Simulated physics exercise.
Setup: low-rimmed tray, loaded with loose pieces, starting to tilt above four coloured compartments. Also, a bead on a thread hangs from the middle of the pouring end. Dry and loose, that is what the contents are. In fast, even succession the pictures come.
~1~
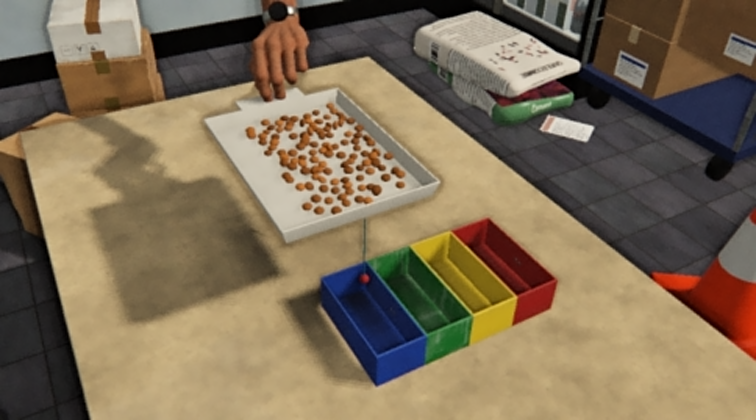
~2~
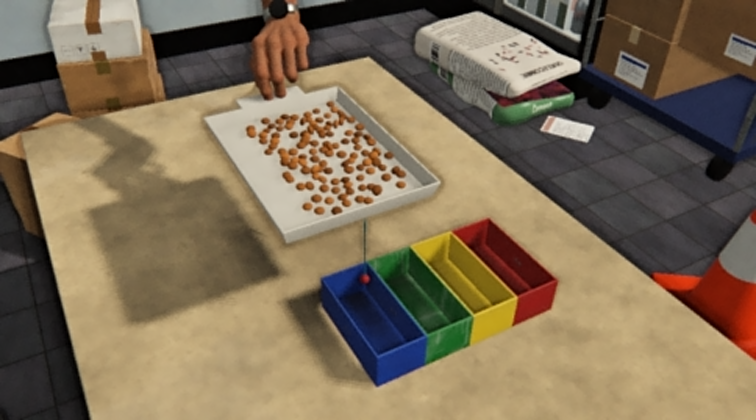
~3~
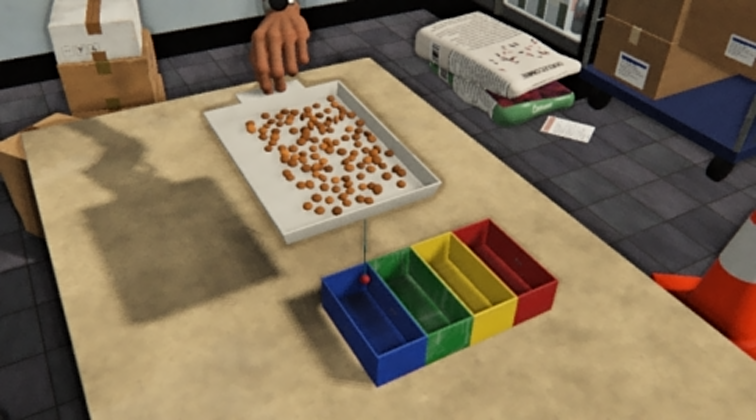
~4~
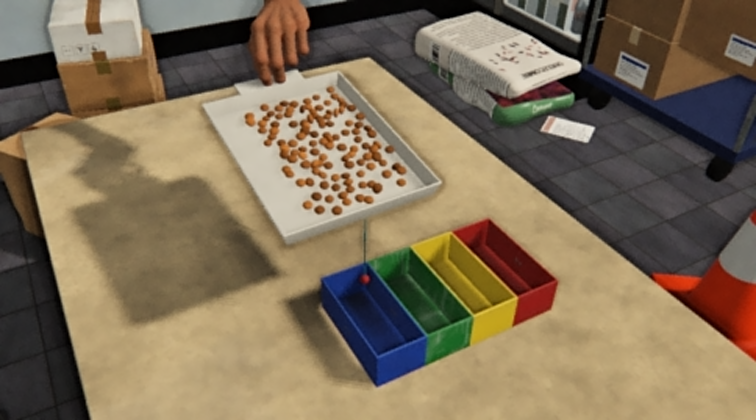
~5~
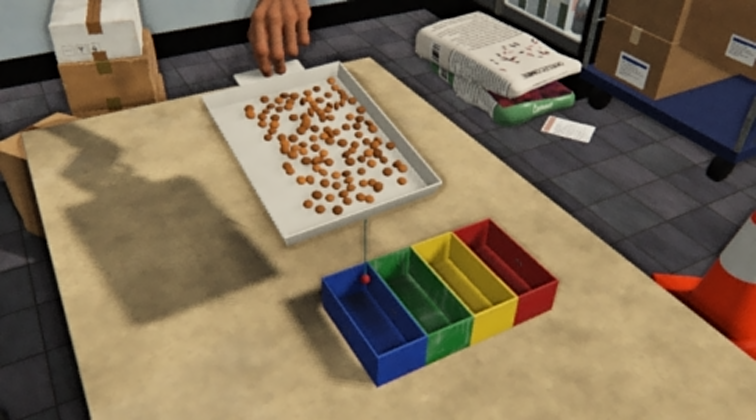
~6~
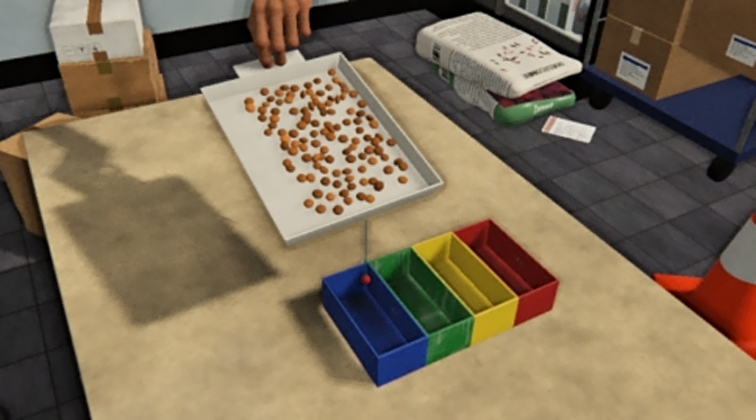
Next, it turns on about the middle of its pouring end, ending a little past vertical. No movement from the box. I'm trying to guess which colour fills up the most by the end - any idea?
Go with blue; that cell ends fullest.
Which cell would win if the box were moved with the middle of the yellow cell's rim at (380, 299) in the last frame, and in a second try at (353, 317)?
The green cell first, the yellow cell second.
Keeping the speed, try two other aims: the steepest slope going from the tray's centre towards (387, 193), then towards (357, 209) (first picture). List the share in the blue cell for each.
First heading roughly 0 %, second roughly 30 %.
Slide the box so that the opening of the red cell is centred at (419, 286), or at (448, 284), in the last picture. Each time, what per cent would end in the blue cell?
Close to 10 in a hundred, then close to 30 in a hundred.
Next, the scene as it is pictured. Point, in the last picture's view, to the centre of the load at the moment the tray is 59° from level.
In the last view, the load is centred near (342, 211).
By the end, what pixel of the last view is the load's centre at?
Somewhere close to (351, 359) in the last picture.
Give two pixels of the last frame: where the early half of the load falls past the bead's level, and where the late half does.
Close to (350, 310), then close to (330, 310).
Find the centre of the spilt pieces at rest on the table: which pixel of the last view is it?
It's centred close to pixel (314, 370).
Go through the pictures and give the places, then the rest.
The first picture shows corners of the pouring end at (286, 228) and (433, 181), level; middle of the load at (323, 151), bits of cat kibble; bead on its thread at (364, 279); blue cell at (401, 358); green cell at (449, 338); yellow cell at (493, 318); red cell at (535, 300).
The second picture shows corners of the pouring end at (286, 228) and (434, 181), level; middle of the load at (323, 150).
The third picture shows corners of the pouring end at (287, 229) and (434, 181), tipped barely, lowest at the left corner; middle of the load at (323, 147).
The fourth picture shows corners of the pouring end at (287, 231) and (434, 181), tipped a little, lowest at the left corner; middle of the load at (323, 142).
The fifth picture shows corners of the pouring end at (288, 232) and (435, 181), tipped a little, lowest at the left corner; middle of the load at (324, 136).
The sixth picture shows corners of the pouring end at (288, 234) and (436, 181), tipped a little, lowest at the left corner; middle of the load at (324, 132); blue cell at (402, 359); green cell at (450, 338); yellow cell at (494, 319); red cell at (536, 301).
Soon, tray tipped steeply; nearly all on the tray; a stray few in the blue cell; a small part falling or outside the box.
A while on, tray tipped right over; about a third on the tray; about a quarter in the blue cell; a stray few in the green cell; about half falling or outside the box.
Towards the end, tray tipped past a quarter turn; about a third in the blue cell; a small part in the green cell; about half falling or outside the box.
Finally, tray tipped past a quarter turn; about a third in the blue cell; a small part in the green cell; none in the yellow cell; none in the red cell; about half outside the box.
